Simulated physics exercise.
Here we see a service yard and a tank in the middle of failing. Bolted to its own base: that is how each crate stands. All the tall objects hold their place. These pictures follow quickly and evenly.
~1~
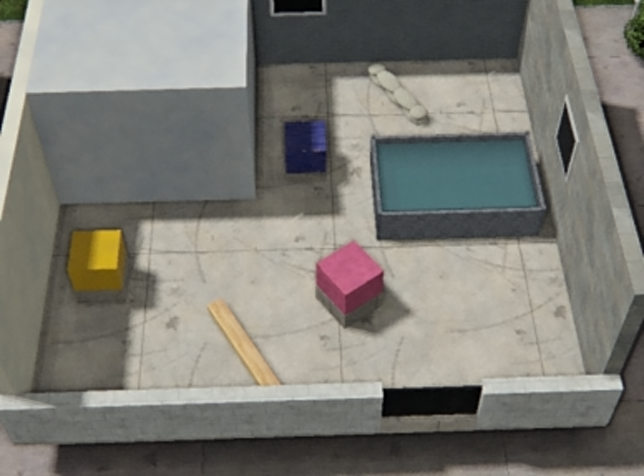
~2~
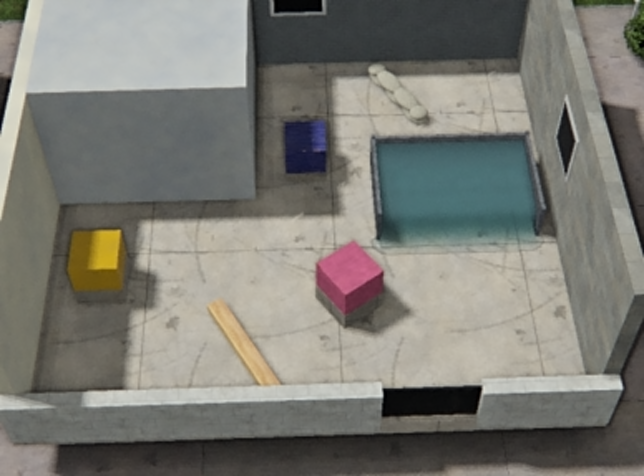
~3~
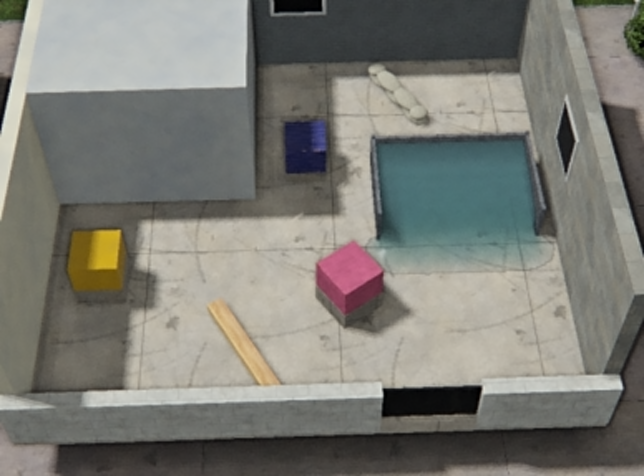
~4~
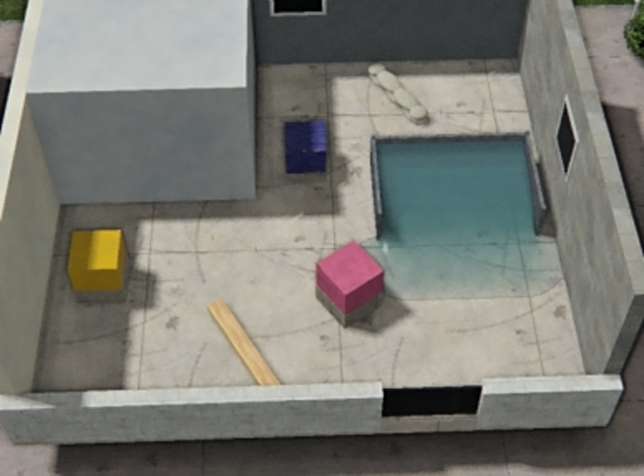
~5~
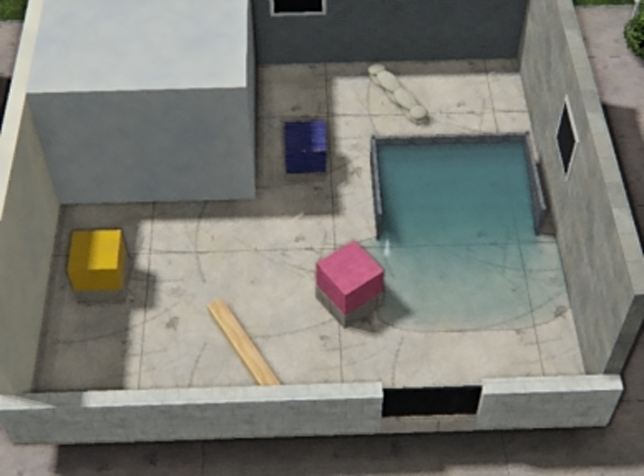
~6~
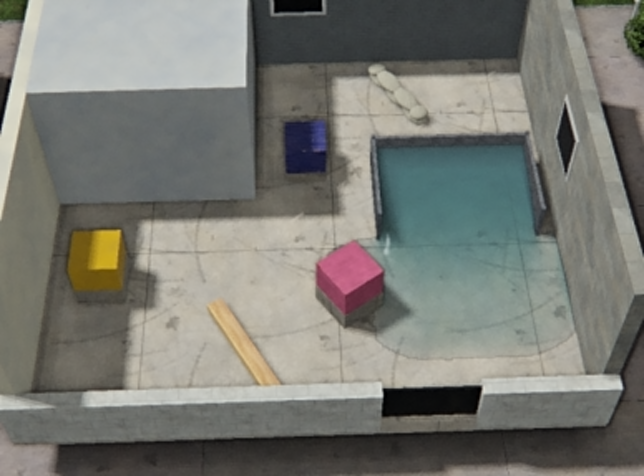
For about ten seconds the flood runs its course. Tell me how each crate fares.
As I see it, the pink crate is out of reach; the yellow crate is out of reach; the blue crate is out of reach.
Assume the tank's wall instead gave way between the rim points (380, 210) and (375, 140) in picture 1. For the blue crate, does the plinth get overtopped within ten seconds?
In that case the blue crate is flooded.
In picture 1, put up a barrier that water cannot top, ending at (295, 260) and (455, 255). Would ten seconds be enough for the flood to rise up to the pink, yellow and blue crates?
Note - pink: Not flooded; yellow: Not flooded; blue: Not flooded.
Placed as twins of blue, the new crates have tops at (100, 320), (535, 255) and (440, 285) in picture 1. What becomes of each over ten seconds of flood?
Going through them in order, the first is not reached, the second is overtopped and the third is overtopped.
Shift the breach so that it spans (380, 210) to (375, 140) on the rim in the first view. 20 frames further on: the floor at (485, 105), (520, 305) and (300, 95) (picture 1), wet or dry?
The first comes out untouched, the second untouched, the third soaked.
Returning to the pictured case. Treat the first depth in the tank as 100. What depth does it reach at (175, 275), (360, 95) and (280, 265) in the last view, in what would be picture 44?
Taking the places in turn, I get roughly 2, 0 and 12 percent.
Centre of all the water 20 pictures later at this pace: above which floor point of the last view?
The water centres close to (444, 314).
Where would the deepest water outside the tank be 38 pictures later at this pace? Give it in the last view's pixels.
That spot is close to (254, 210).
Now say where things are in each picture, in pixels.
In the first picture, still water in the tank at (455, 175).
In the second picture, water pours out at (459, 228) and has run to (379, 247).
In the third picture, water pours out at (459, 229) and has run to (372, 256).
In the fourth picture, water pours out at (458, 230) and has run to (562, 272).
In the fifth picture, the front is at (568, 299), out from the gap at (458, 230).
In the sixth picture, water pours out at (458, 230) and has run to (404, 350).
A moment on, water covers 25 % of the floor; the pink crate water round its plinth, the yellow crate not reached, the blue crate not reached.
Next, water covers 30 % of the floor; the pink crate water round its plinth, the yellow crate not reached, the blue crate not reached.
Then, water covers 40 % of the floor; the pink crate water round its plinth, the yellow crate not reached, the blue crate not reached.
Later, water covers 60 % of the floor; the pink crate water round its plinth, the yellow crate water round its plinth, the blue crate water round its plinth.
In the end, water covers 85 % of the floor; the pink crate stayed above the water, the yellow crate stayed above the water, the blue crate stayed above the water.
